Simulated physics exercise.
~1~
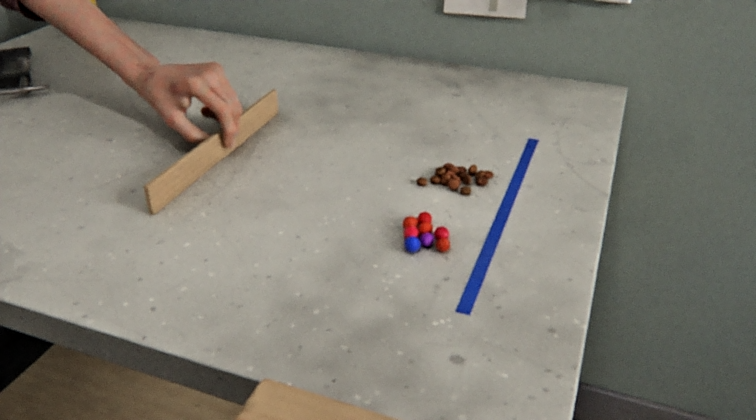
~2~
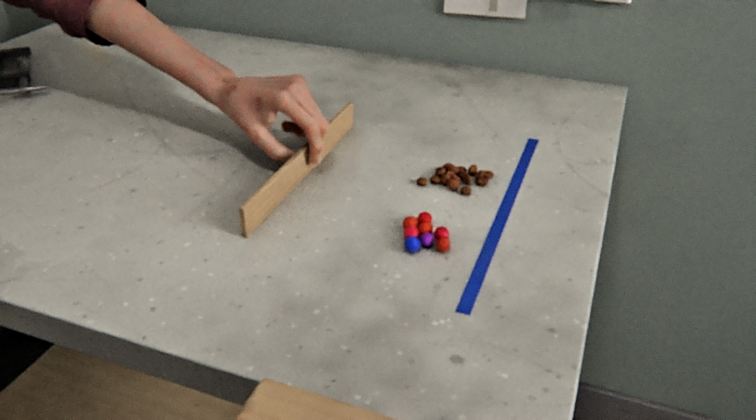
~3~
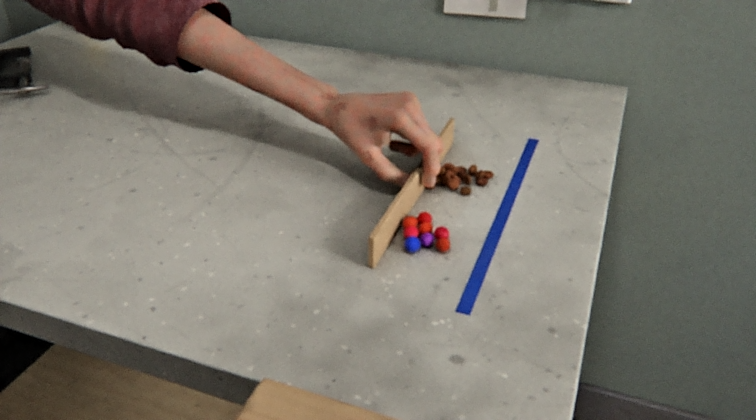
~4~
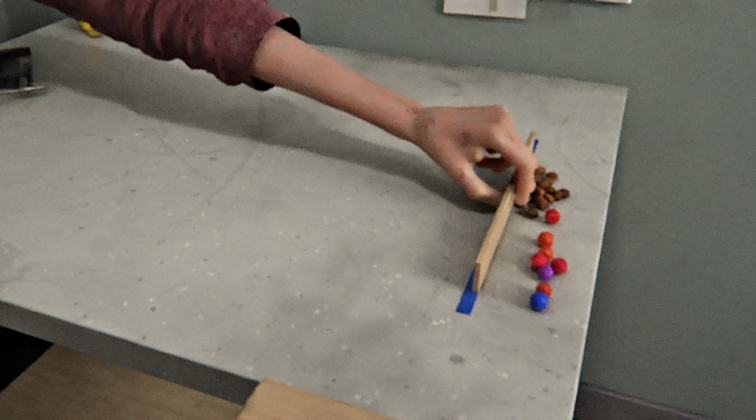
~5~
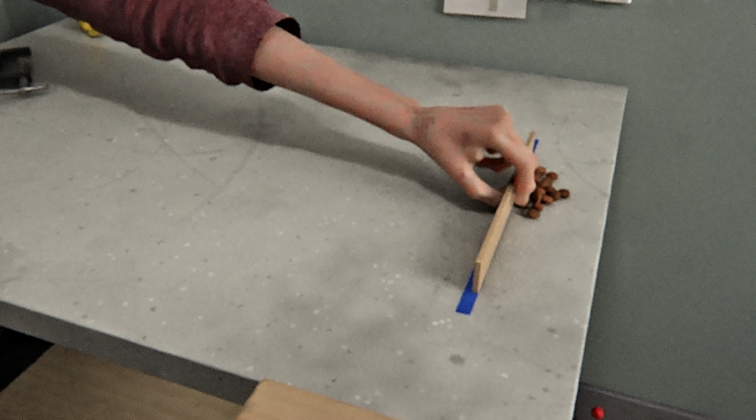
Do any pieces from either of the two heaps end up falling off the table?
Yes, the nearer heap of coloured balls goes over the edge of the table. The farther heap of brown pieces stays on the tabletop.
